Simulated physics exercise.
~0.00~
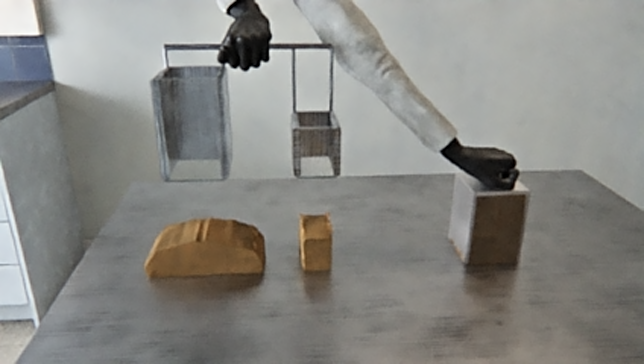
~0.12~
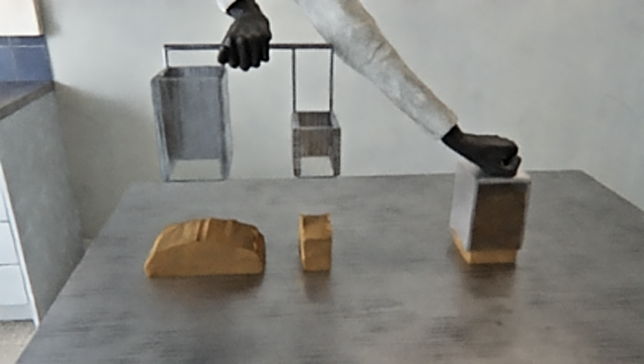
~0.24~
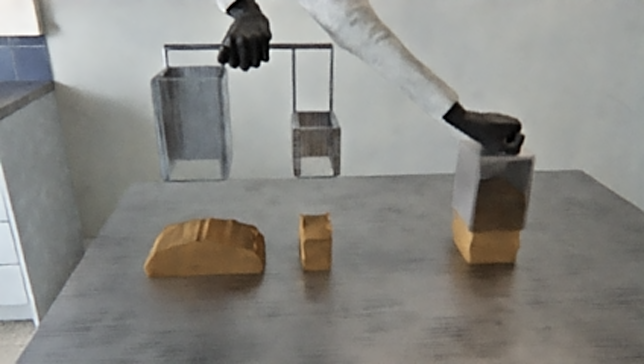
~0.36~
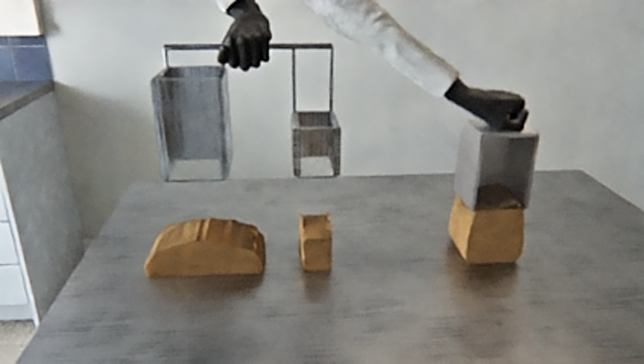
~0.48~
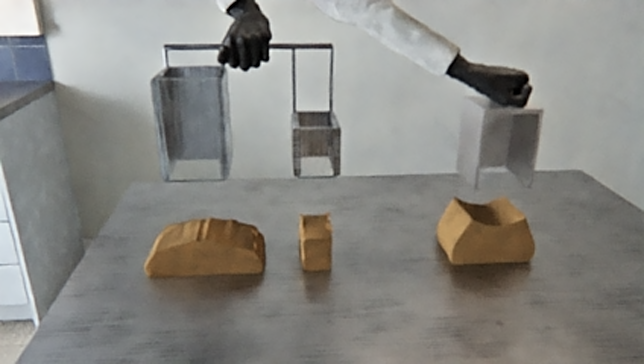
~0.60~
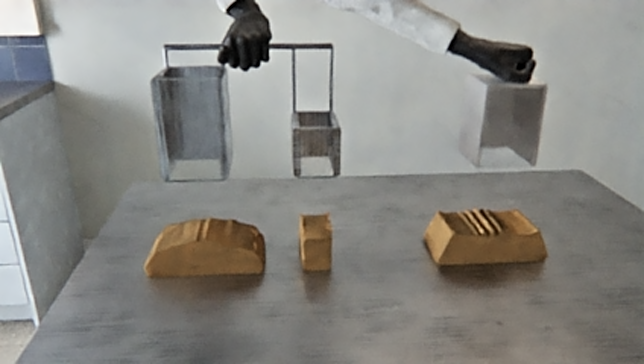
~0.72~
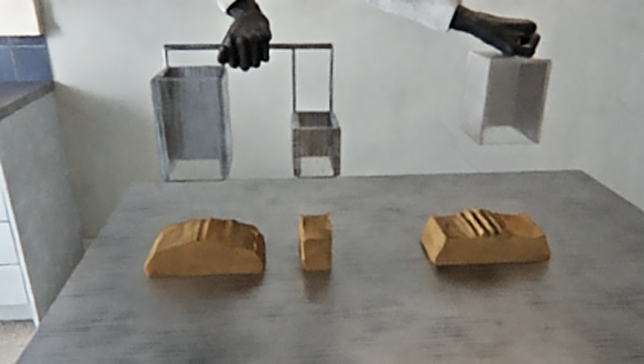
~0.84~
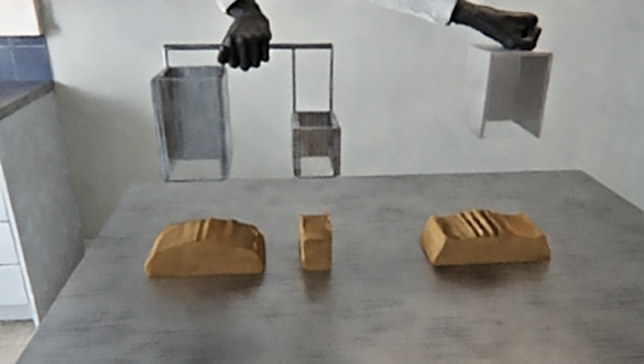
In the video, a black-gloved hand lifts a grey tin straight up off brown moist sand at the right of a table while another holds two open holders; the sand slumps into a low, ridged mound beside two other brown pieces, and the tin ends raised above it.
